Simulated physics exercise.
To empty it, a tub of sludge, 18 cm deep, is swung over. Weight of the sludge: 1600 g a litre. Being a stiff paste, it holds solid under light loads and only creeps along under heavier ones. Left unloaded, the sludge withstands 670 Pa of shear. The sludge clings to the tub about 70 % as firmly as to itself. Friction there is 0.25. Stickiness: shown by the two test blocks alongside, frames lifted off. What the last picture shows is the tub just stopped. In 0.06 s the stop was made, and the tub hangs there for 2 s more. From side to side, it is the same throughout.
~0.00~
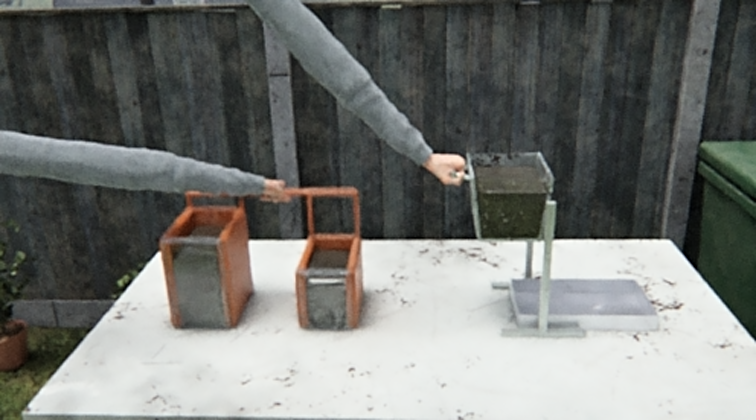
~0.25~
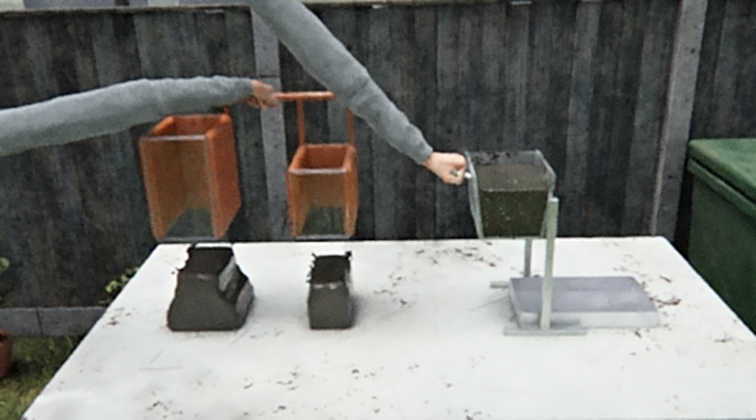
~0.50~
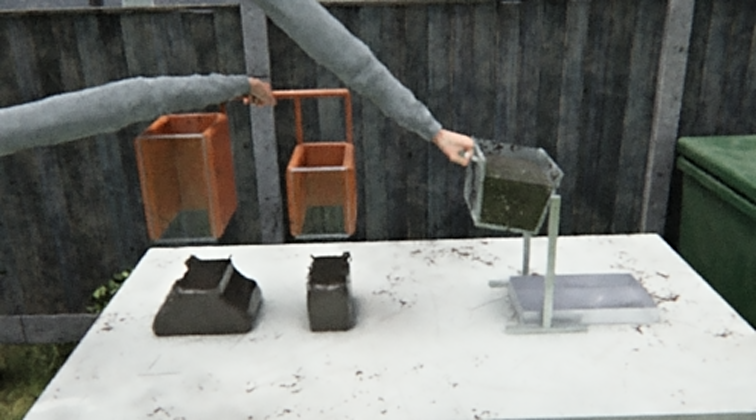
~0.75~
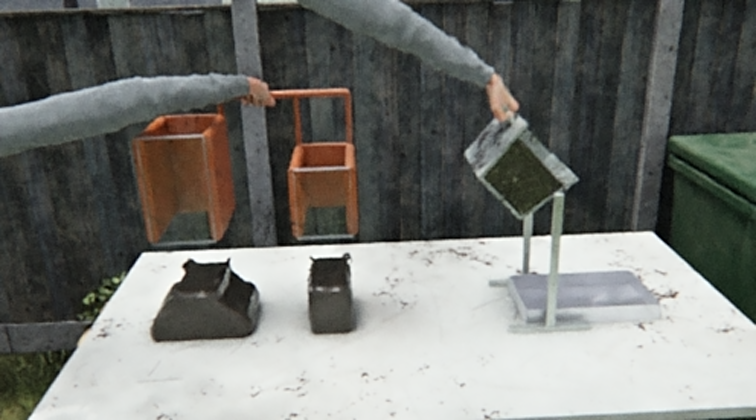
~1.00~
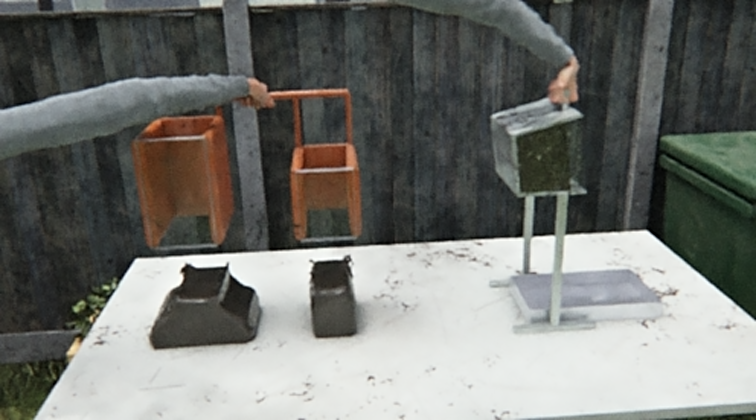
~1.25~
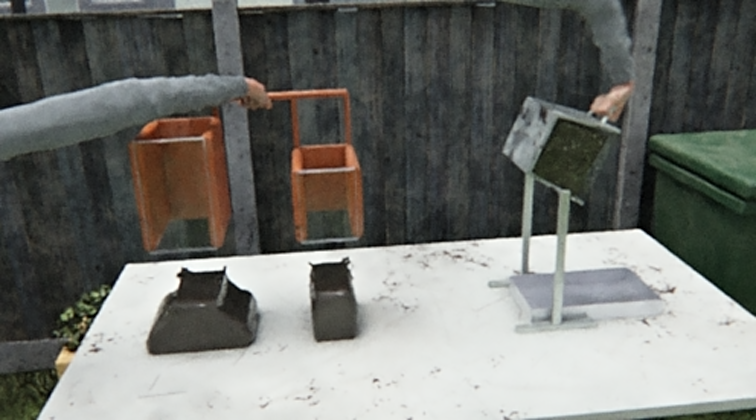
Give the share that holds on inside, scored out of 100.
About 0 per cent.
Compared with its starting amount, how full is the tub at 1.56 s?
Some 0 per cent.
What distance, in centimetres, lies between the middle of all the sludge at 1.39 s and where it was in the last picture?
Roughly 8 centimetres.
After 1.39 s, the tub is at 114 degrees and holds 67 %.
After 1.56 s, the tub is at 114 degrees and holds 0 %.
After 1.73 s, the tub is at 114 degrees and holds 0 %.
After 1.90 s, the tub is at 114 degrees and holds 0 %.
After 3.25 s, the tub is at 114 degrees and holds 0 %.
